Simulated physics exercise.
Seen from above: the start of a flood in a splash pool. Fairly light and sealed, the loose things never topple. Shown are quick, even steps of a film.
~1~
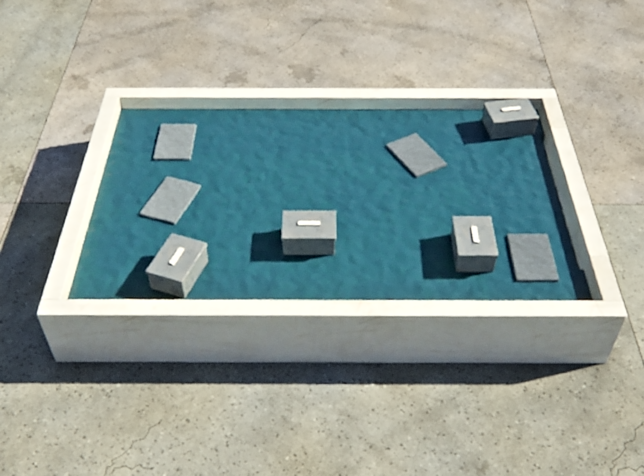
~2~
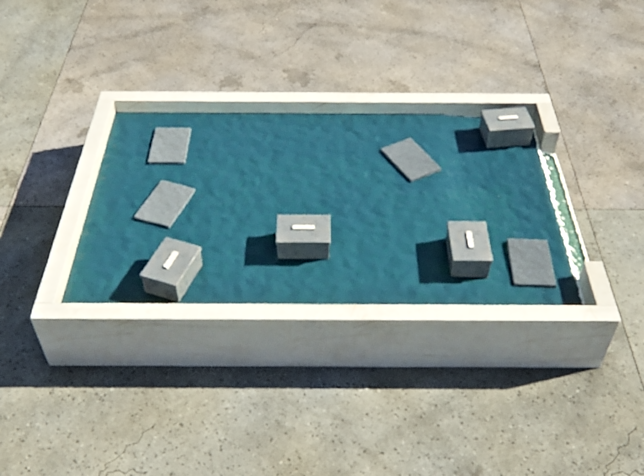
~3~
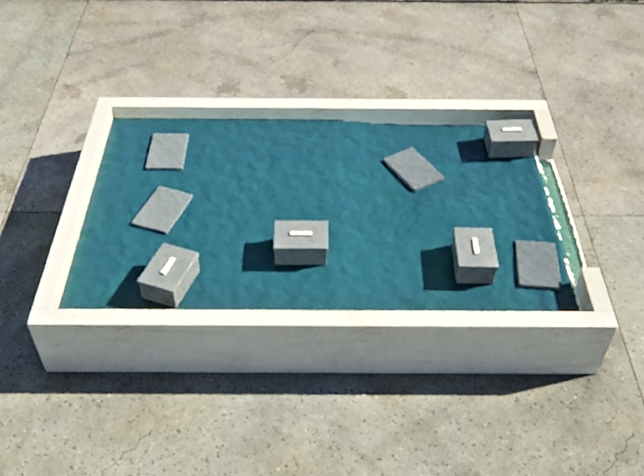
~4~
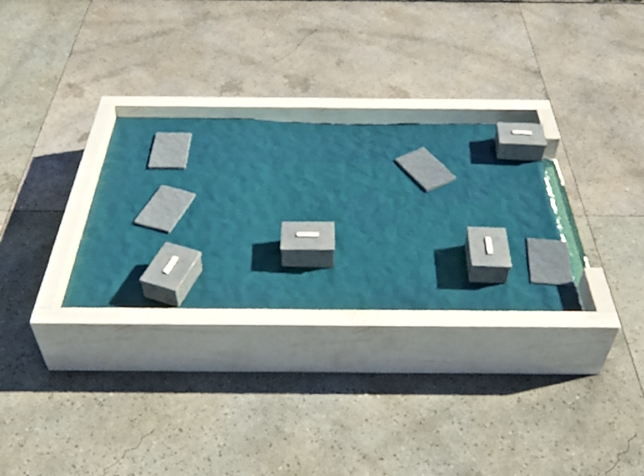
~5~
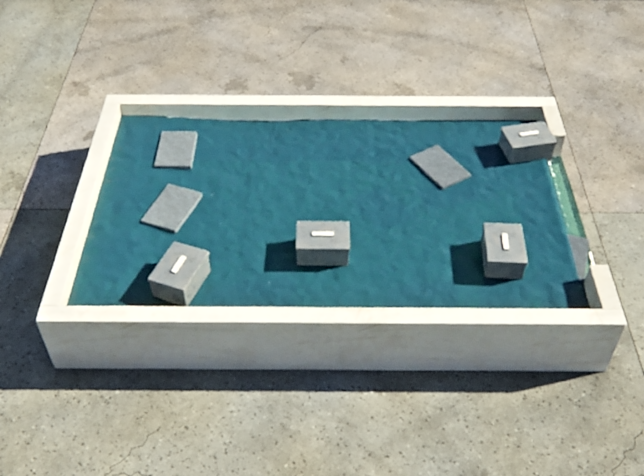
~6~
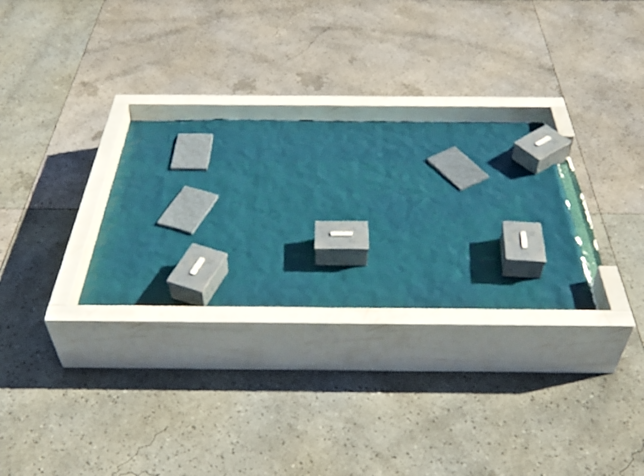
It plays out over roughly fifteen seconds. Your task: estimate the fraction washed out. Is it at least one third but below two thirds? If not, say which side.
Yes, watching it, I'd put the amount that escapes from a third to two thirds.
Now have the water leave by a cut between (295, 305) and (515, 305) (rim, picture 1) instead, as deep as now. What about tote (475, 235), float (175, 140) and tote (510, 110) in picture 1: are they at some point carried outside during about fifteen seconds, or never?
Object by object: Drifts out, never exits, never exits.
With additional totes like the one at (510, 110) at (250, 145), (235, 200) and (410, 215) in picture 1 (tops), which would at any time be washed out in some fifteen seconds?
In that order: No, left behind, gone.
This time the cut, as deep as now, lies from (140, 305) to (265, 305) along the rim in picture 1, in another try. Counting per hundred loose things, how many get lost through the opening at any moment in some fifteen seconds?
Share: Near 20 %.
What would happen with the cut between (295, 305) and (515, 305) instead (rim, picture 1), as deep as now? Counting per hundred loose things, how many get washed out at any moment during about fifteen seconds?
I'd say some 20 in a hundred.
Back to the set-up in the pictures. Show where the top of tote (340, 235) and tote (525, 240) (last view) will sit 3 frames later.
Estimated positions: (367, 237) and (561, 234), approximately.
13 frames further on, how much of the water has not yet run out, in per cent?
Estimate: About 76 %.
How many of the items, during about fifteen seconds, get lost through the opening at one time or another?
The number is 4.
A moment on, 2 of 8 are out; 6 afloat.
Next, 4 of 8 are out; 4 afloat.
Later, 4 of 8 are out; 4 afloat.
In the end, 4 of 8 are out; 4 afloat.
